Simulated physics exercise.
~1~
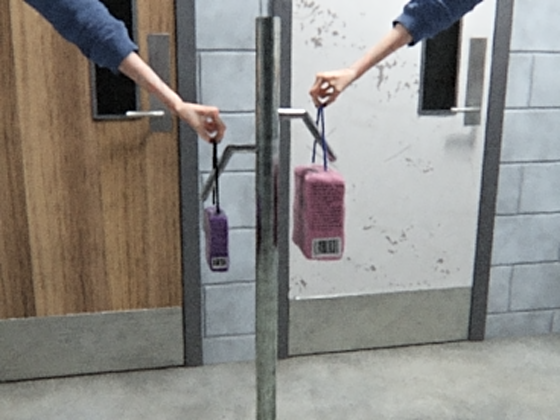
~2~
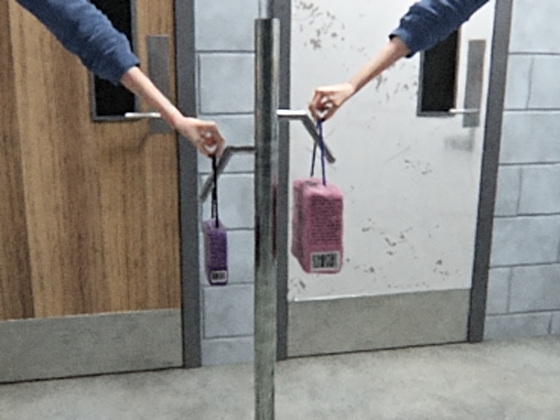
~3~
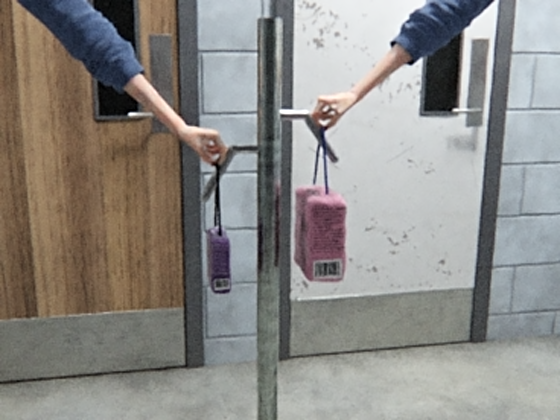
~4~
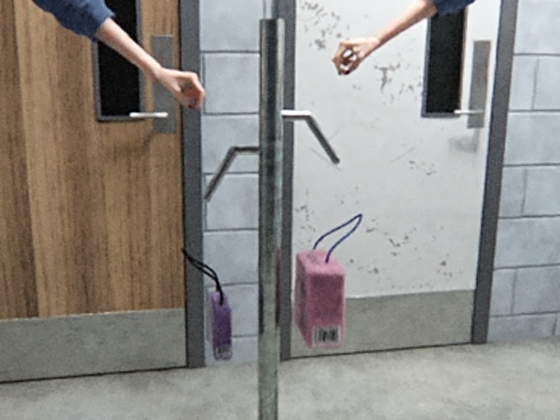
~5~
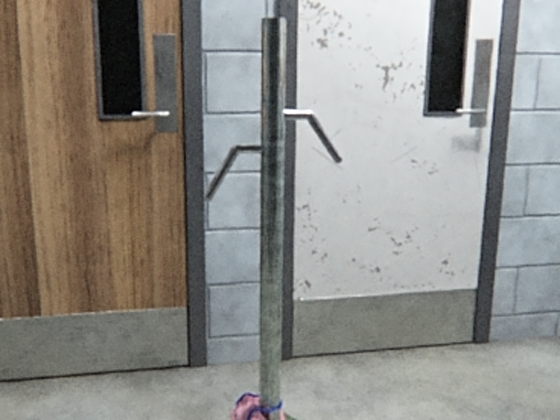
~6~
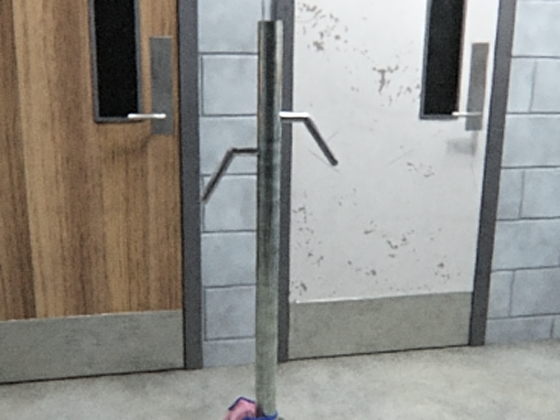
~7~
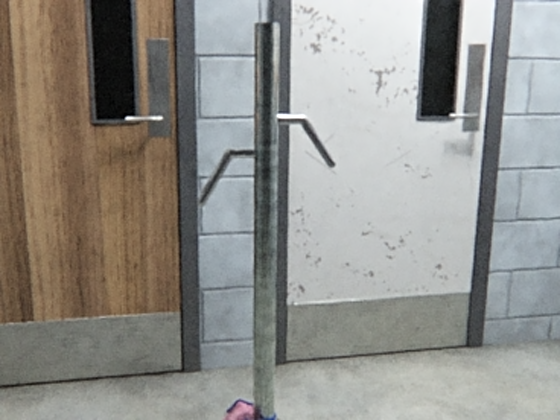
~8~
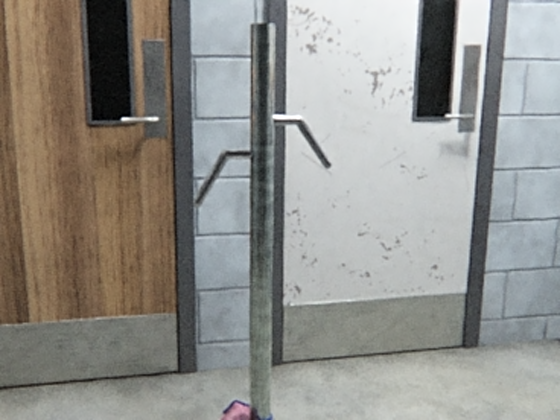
Two hands lower a purple pouch and a pink sack at pegs, and both fall.
